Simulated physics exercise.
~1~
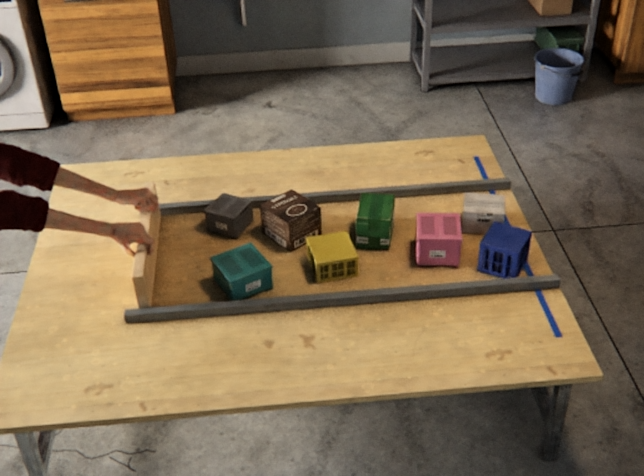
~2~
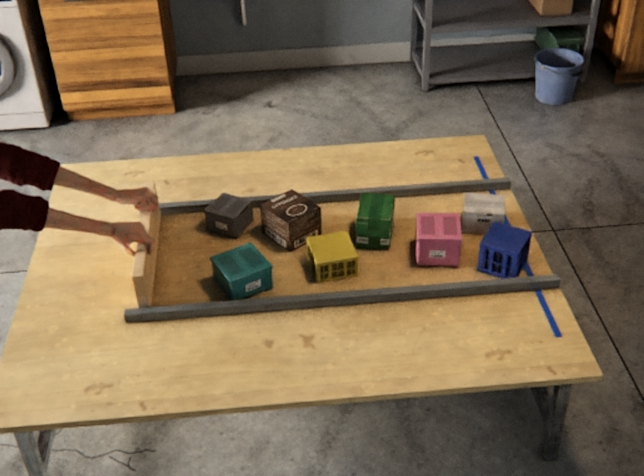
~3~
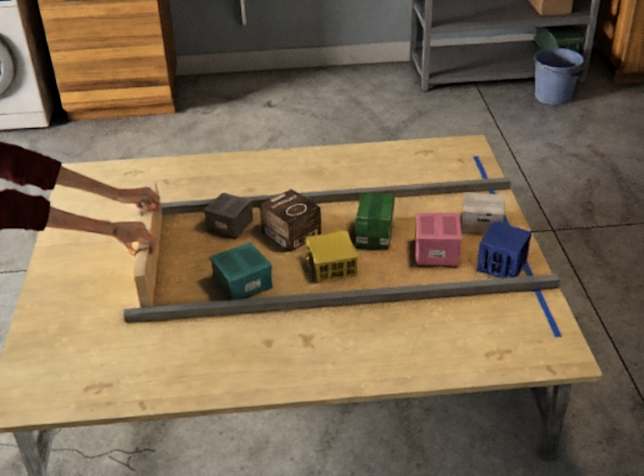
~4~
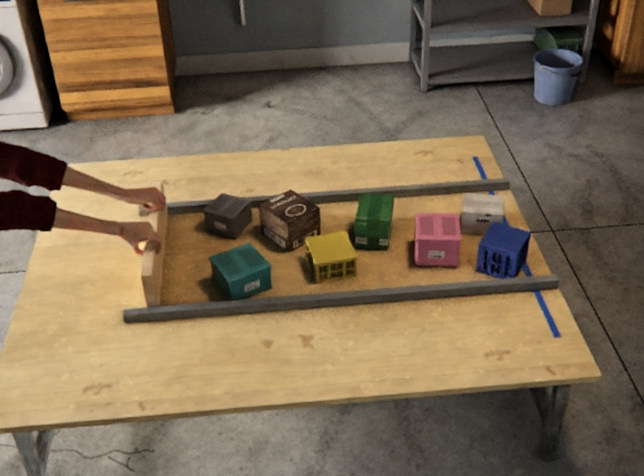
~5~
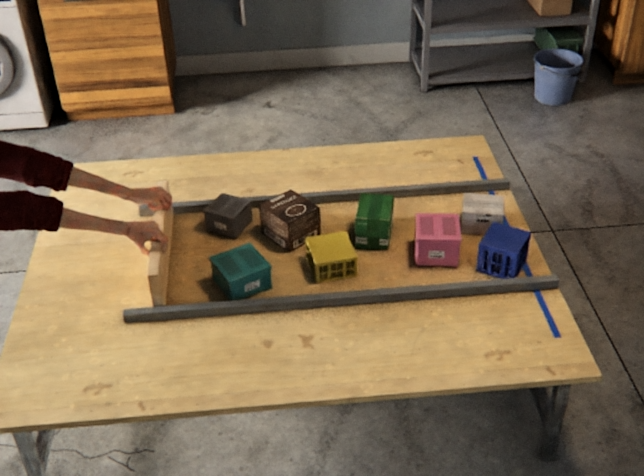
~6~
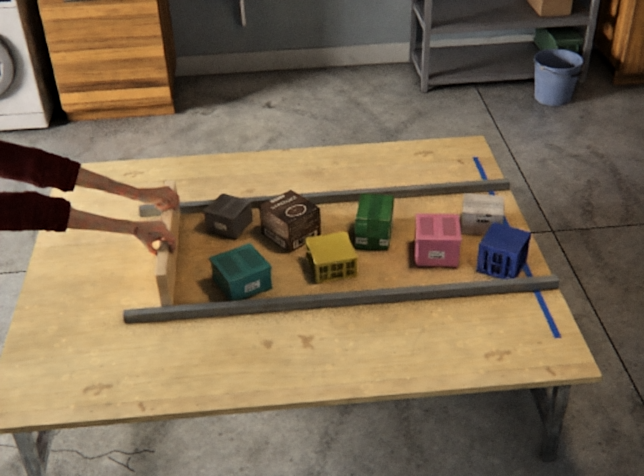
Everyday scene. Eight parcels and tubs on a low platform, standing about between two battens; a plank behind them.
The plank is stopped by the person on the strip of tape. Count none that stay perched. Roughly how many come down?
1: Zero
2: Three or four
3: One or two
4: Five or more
4, five or more.
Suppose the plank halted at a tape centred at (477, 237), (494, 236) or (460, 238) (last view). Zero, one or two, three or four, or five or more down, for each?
Going through the places as listed, I'd say five or over, then five or more, then either three or four.
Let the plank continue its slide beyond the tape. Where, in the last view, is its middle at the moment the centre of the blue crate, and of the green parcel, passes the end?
The middle would be close to (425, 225) and then close to (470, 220).
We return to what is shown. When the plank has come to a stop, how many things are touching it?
So the total is 3.
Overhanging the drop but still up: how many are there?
In total, 3 of them.
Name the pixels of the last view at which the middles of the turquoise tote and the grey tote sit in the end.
Taking them in turn, first comes (550, 255), then (516, 197).
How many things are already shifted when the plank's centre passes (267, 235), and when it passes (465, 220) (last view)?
I make it 4 at the first spot and 8 at the other.
Soon after, none off yet; blue crate at rest near (504, 252); white parcel at rest near (482, 215); pink tote at rest near (437, 241).
After that, none off yet; blue crate displaced a little near (517, 254); white parcel moving near (483, 213); pink tote displaced about its own width near (471, 236).
And then, none off yet; blue crate tilting well over near (573, 262); white parcel tilting a little near (535, 206); pink tote tilting well over near (560, 239).
In the end, the number that fall off is five or more; gone, yellow crate, green parcel, pink tote, white parcel and blue crate.
